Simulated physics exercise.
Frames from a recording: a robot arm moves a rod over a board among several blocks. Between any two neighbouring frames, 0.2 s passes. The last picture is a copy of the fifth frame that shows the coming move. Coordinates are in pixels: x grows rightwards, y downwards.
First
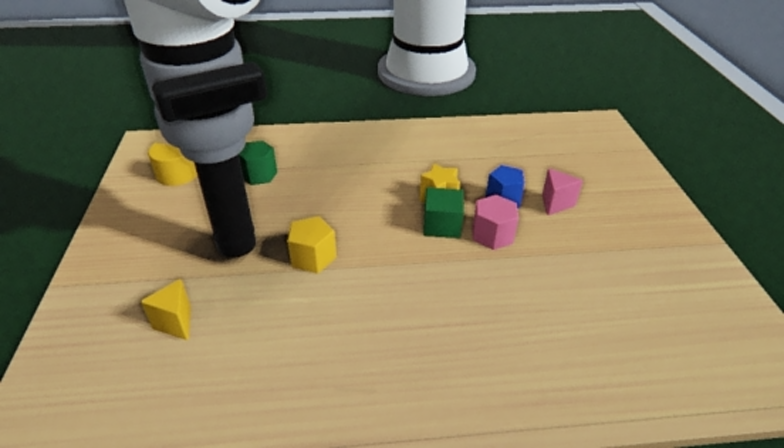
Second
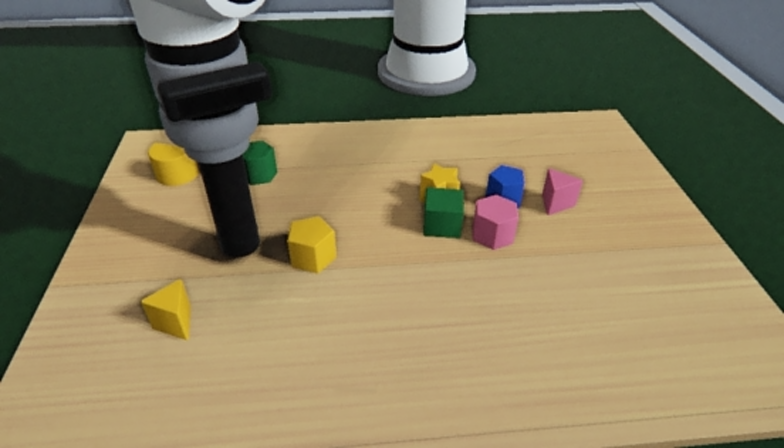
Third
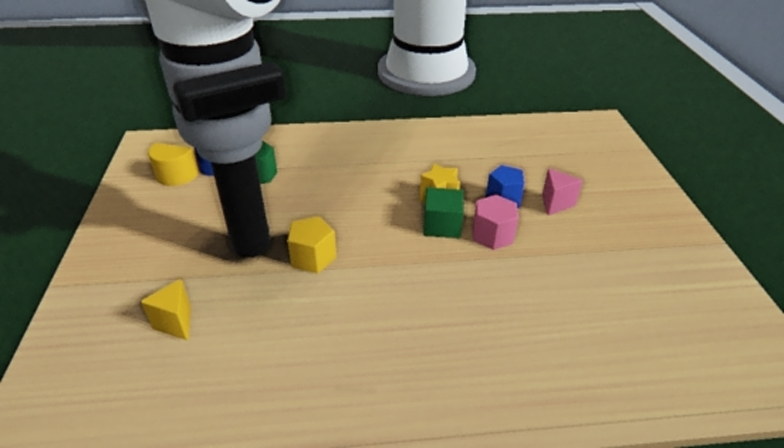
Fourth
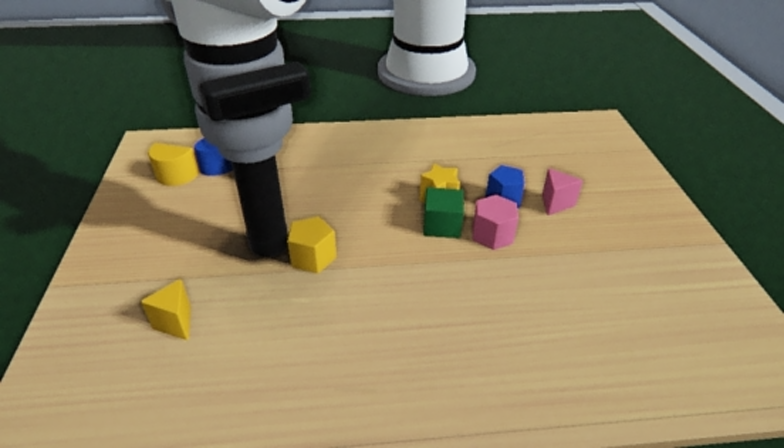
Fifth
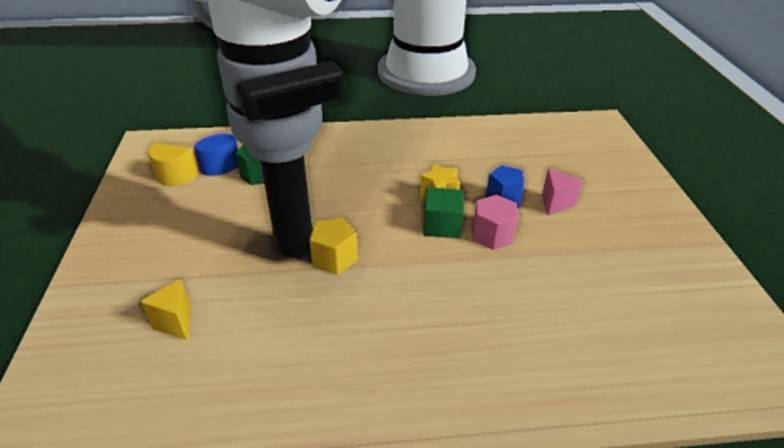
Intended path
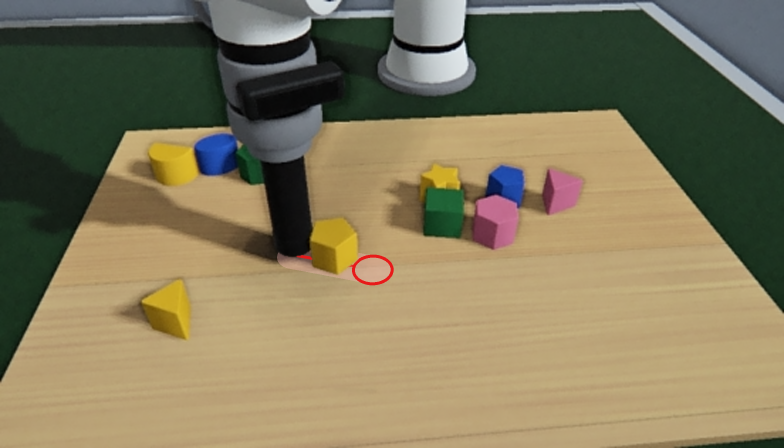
At the start, a robot arm holds a black rod upright over a wooden board, left of a yellow pentagonal block, with other coloured blocks scattered around. The rod slides right until it meets the block, then pushes it a short way right, while the other blocks stay still.
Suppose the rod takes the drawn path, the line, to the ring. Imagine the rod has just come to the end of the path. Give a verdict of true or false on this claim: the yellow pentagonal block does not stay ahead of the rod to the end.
Verdict: False.
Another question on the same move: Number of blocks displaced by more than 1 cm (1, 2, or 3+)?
My answer is one.
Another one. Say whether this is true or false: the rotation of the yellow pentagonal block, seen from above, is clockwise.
That claim is false.
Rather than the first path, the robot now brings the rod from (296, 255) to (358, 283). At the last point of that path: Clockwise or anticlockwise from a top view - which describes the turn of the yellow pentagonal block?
Bird's-eye view: Counterclockwise.
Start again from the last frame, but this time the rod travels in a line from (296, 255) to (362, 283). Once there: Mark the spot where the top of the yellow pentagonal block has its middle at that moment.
About (391, 237).
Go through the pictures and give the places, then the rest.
In the first picture, rod tip at (237, 246); block tops, yellow pentagonal block at (310, 230); green square piece at (445, 199).
In the second picture, rod at (241, 246); blocks unchanged.
In the third picture, rod at (252, 246); blocks unchanged.
In the fourth picture, rod at (270, 245); blocks unchanged.
In the fifth picture, rod at (295, 245); yellow pentagonal block at (332, 231); green square piece at (445, 199).
Path on the board, straight from (296, 255) to (373, 270).
On the path given first. Halfway along, rod at (334, 252); yellow pentagonal block at (374, 236).
At the end, rod at (373, 259); yellow pentagonal block at (414, 240), turned 20° anticlockwise; green square piece in place.
